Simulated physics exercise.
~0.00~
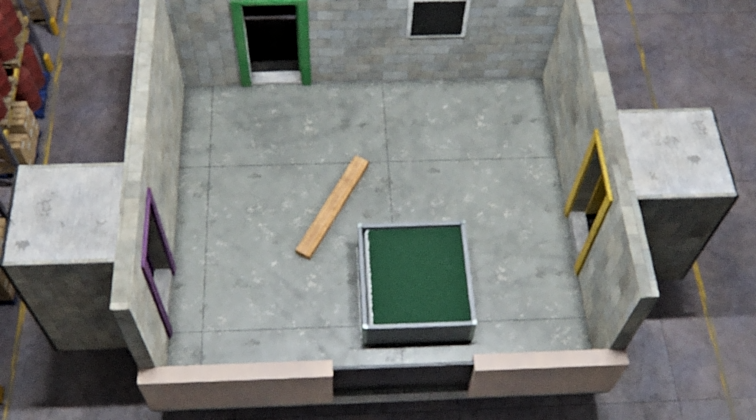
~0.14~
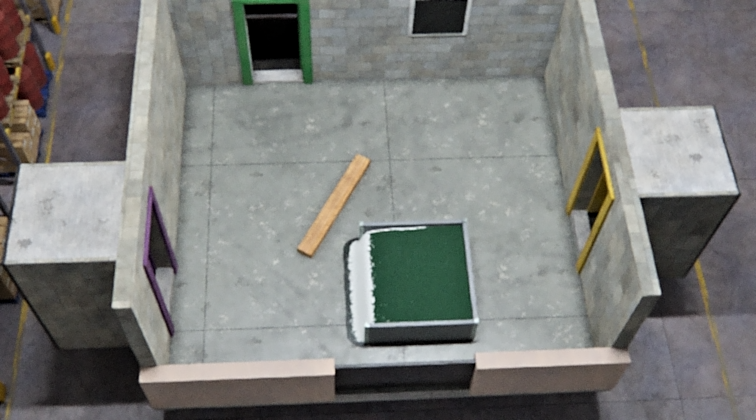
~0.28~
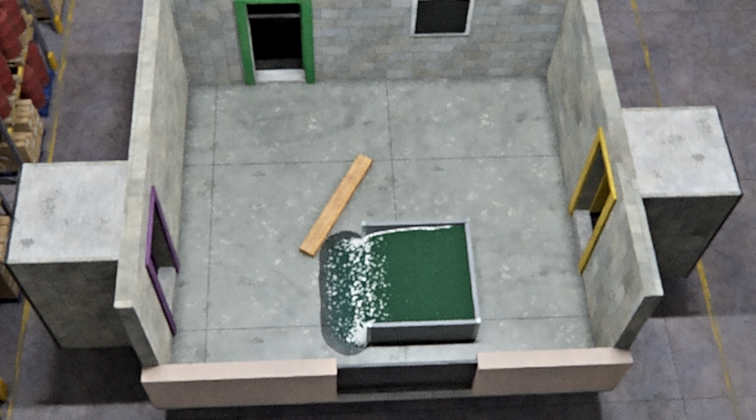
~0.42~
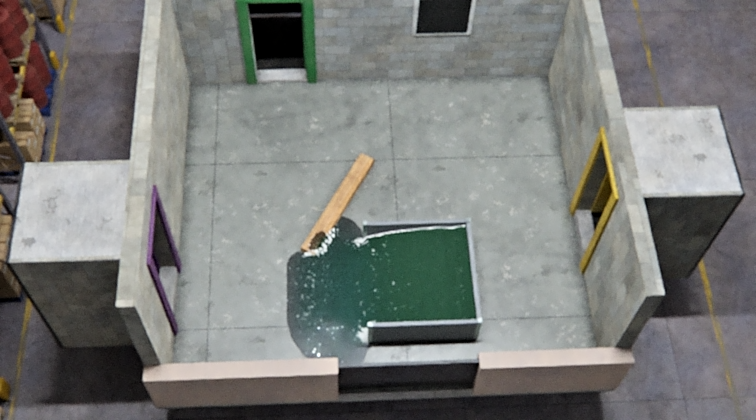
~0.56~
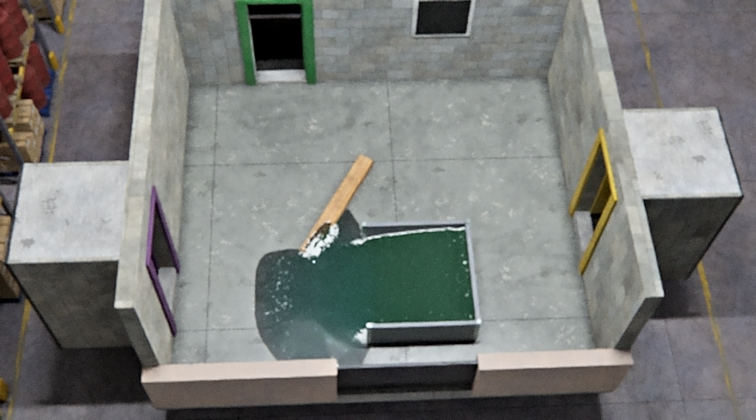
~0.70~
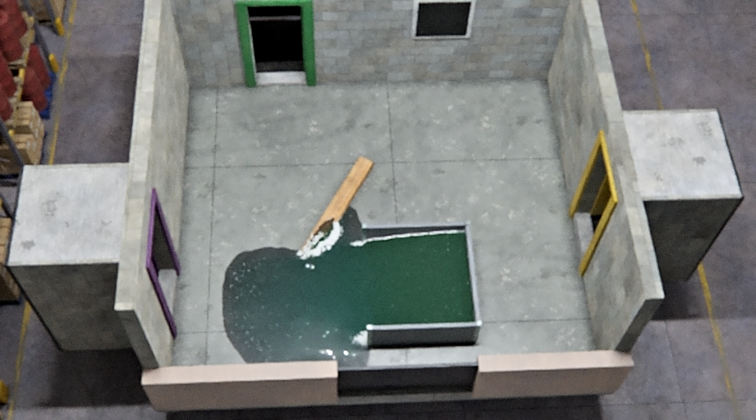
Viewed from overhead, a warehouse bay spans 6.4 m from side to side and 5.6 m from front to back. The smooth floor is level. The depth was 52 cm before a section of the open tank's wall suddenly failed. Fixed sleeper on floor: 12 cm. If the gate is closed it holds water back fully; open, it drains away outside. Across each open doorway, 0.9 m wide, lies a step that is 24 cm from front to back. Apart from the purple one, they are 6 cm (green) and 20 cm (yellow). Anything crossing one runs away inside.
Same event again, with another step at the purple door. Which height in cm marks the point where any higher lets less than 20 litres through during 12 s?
That point lies near 22 cm.
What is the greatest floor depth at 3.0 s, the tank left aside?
22 cm.
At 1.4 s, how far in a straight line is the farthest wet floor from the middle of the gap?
Around 3.2 m out.
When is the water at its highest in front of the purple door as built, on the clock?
Roughly at 1.6 s.
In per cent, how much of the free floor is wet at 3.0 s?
Wet: Close to 35 %.
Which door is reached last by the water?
That's the yellow one, it comes last.
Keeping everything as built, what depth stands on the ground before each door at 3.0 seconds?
Before purple it's 21 cm, before green 0 cm, before yellow 0 cm.
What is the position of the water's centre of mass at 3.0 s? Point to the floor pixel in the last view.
Centre estimate: (277, 287) px, approximately.
After 1.4 s water covers 25 % of the floor, deepest (29 cm) near (177, 299); 27 cm at the purple door, 0 litres in over its 24 cm step.
After 3.0 s water covers 35 % of the floor, deepest (22 cm) near (171, 388); 21 cm at the purple door, 7 litres in over its 24 cm step.
After 12.0 s water covers 95 % of the floor, deepest (6 cm) near (473, 249); 3 cm at the purple door, 8 litres in over its 24 cm step.
At the purple door as built, the water arrived by 1.0 s and peaked near 28 cm at 1.6 s.
Run again over the same 12 s with other heights there, 39 litres in over 19 cm, 3 litres over 26 cm. The limit of 20 litres is kept from about 22 cm up.
